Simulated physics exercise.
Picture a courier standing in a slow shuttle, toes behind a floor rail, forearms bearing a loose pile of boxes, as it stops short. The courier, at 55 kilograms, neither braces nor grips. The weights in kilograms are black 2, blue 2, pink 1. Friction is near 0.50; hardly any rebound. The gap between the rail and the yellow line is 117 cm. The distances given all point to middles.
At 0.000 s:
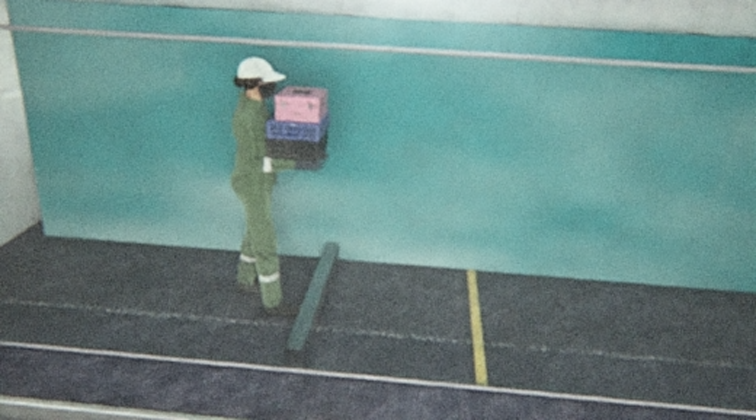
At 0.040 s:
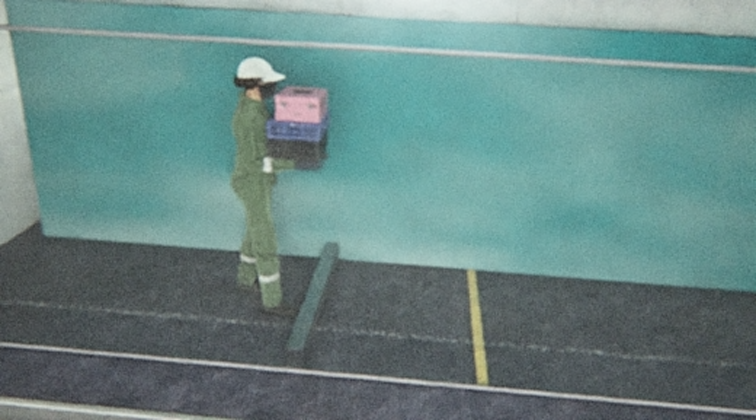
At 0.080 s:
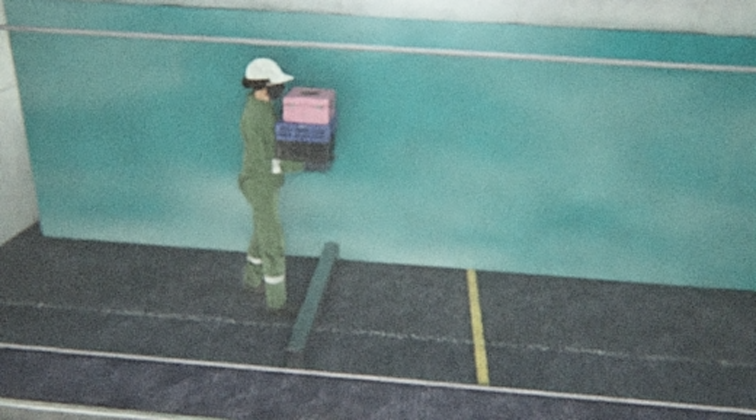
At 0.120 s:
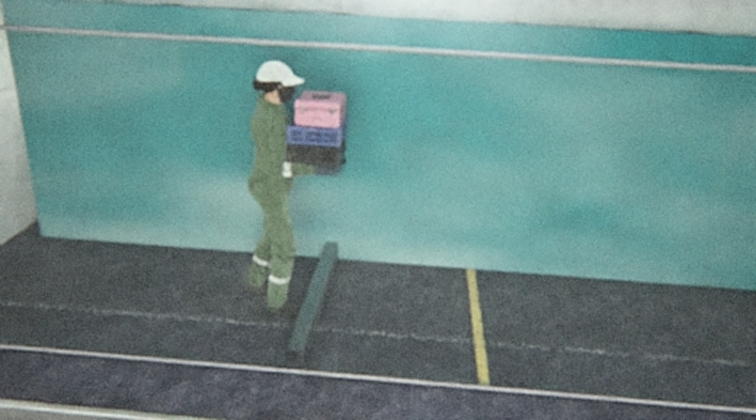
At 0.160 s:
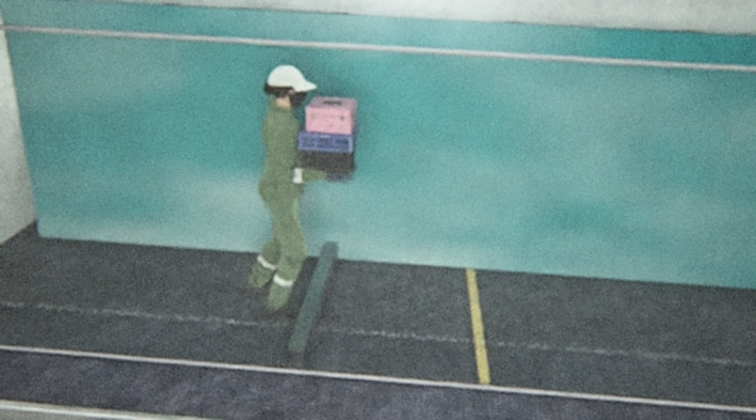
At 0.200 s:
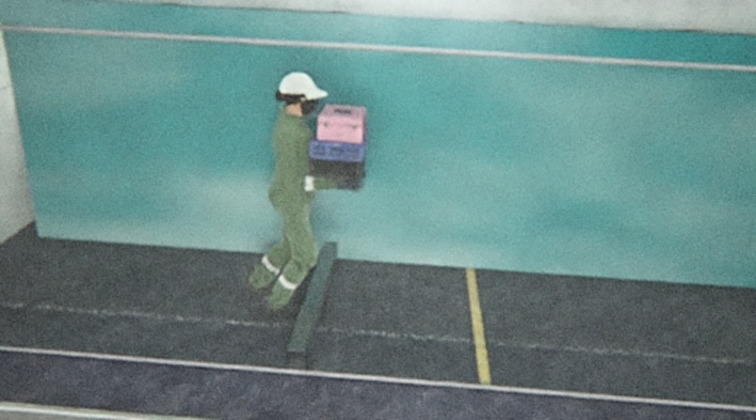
A worker in green overalls and a white cap stands side-on, facing right, on a dark floor before a teal wall, seen from a raised, steady viewpoint. Pink, blue and black boxes are stacked on the forearms, with a dark green rail ahead of the feet and a yellow line farther right. Almost still at first, the body then leans forward rightward, carrying the stack right and slightly down.
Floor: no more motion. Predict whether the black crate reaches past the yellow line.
Prediction: Past the line.
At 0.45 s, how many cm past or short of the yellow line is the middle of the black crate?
Short of it, by close to 50 cm.
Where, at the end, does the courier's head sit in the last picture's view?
Around (533, 276).
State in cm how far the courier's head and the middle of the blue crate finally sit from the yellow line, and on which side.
Final: Courier's head 40 cm beyond, blue crate 60 cm beyond.
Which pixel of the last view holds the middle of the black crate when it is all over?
It finishes near pixel (515, 307) of the last view.
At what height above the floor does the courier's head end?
30 cm.
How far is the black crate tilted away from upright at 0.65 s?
It is tilted some 110°.
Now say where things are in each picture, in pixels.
Black crate (298, 142), courier's head (253, 90), blue crate (300, 123), yellow line (480, 357), in the first frame.
Black crate (299, 142), courier's head (253, 90), blue crate (300, 123), in the second frame.
Black crate (307, 143), courier's head (261, 91), blue crate (308, 125), in the third frame.
Black crate (317, 147), courier's head (272, 93), blue crate (319, 128), in the fourth frame.
Black crate (328, 152), courier's head (283, 98), blue crate (330, 134), in the fifth frame.
Black crate (338, 161), courier's head (294, 105), blue crate (340, 143), yellow line (482, 356). Everything loose set off at about 1.7 m/s, in the sixth frame.
After 0.45 s the black crate is 50 cm short of the yellow line, tilted 45°, near (409, 253) in the last picture's view; the courier's head 82 cm short of the yellow line.
After 0.65 s the black crate is 17 cm short of the yellow line, tilted 110°, near (455, 290) in the last picture's view.
After 0.95 s the black crate is 21 cm past the yellow line, tilted 165°, near (509, 306) in the last picture's view.
Final state at 2.0 s, black crate crosses the yellow line; blue crate crosses the yellow line; pink toolbox crosses the yellow line; courier's head crosses the yellow line.
